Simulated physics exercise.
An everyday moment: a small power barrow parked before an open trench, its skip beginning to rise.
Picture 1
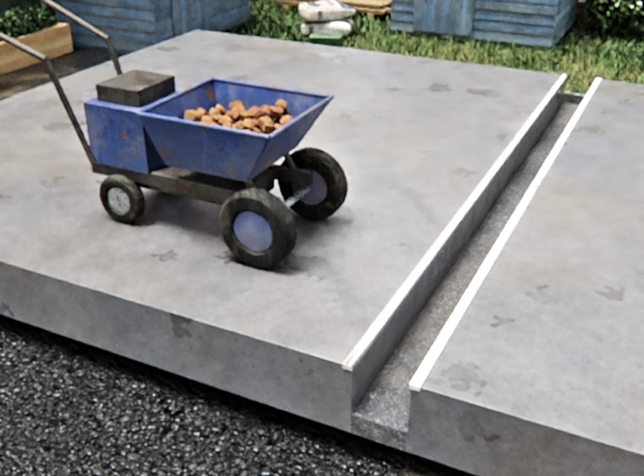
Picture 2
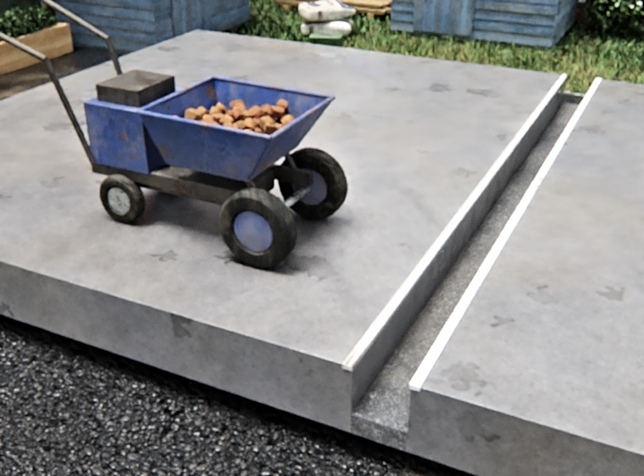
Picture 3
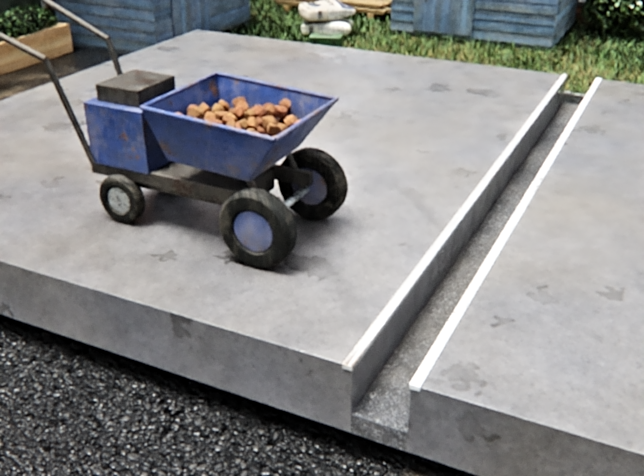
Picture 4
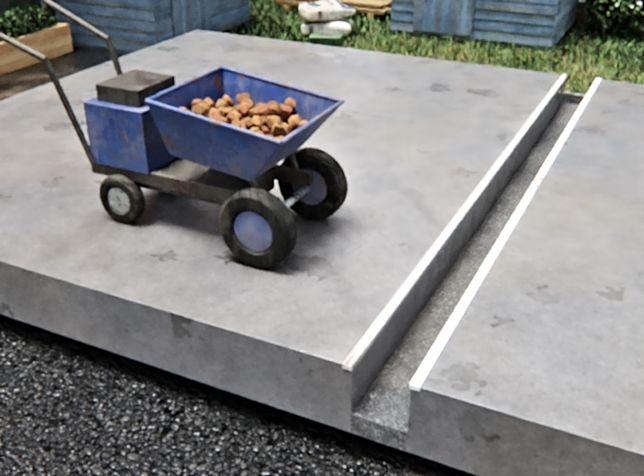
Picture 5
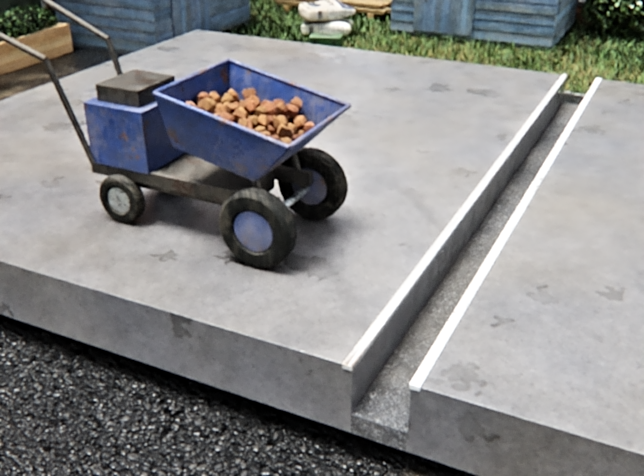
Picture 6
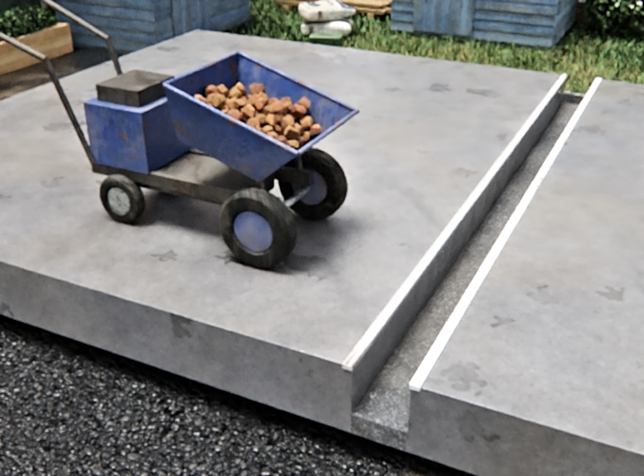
The video shows a small blue power barrow loaded with brown clods standing still on a grey slab, left of a narrow open trench, as its skip gradually tilts forward to the right, the load still inside.
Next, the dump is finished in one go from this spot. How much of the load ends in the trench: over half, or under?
In the trench: More than half.
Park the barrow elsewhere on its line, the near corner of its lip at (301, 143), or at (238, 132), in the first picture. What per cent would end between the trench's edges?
First some 100, then 30 per cent.
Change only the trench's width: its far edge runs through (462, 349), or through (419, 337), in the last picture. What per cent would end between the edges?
First some 70, then 60 per cent.
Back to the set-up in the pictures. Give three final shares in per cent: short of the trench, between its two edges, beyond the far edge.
About: Short 30, between 65, beyond 0 per cent.
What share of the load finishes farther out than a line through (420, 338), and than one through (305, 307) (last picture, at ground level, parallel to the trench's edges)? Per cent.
In turn 20 and 100 in a hundred.
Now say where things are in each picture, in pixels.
Lip of the skip at (269, 138), level; top of the load at (228, 123), clay clods; first edge of the trench at (377, 326); far edge at (440, 343), the trench under half as wide as the skip, and about as deep as wide, in the first picture.
Lip of the skip at (271, 138), level; top of the load at (229, 122), in the second picture.
Lip of the skip at (275, 140), tipped barely; top of the load at (231, 120), in the third picture.
Lip of the skip at (281, 143), tipped a little; top of the load at (225, 112), in the fourth picture.
Lip of the skip at (289, 148), tipped a little; top of the load at (221, 110), in the fifth picture.
Lip of the skip at (298, 154), tipped clearly; top of the load at (229, 106); first edge of the trench at (377, 326); far edge at (440, 343), in the sixth picture.
Soon after the last picture, skip tipped steeply; all in the skip.
A little later, skip tipped steeply; most in the skip; a small part short of the trench; a stray few falling.
Later still, skip tipped right over; about a quarter in the skip; about a third short of the trench; about half in or heaped over the trench; a stray few beyond it.
By the end, skip tipped right over; about a third short of the trench; about two thirds in or heaped over the trench; a stray few beyond it.
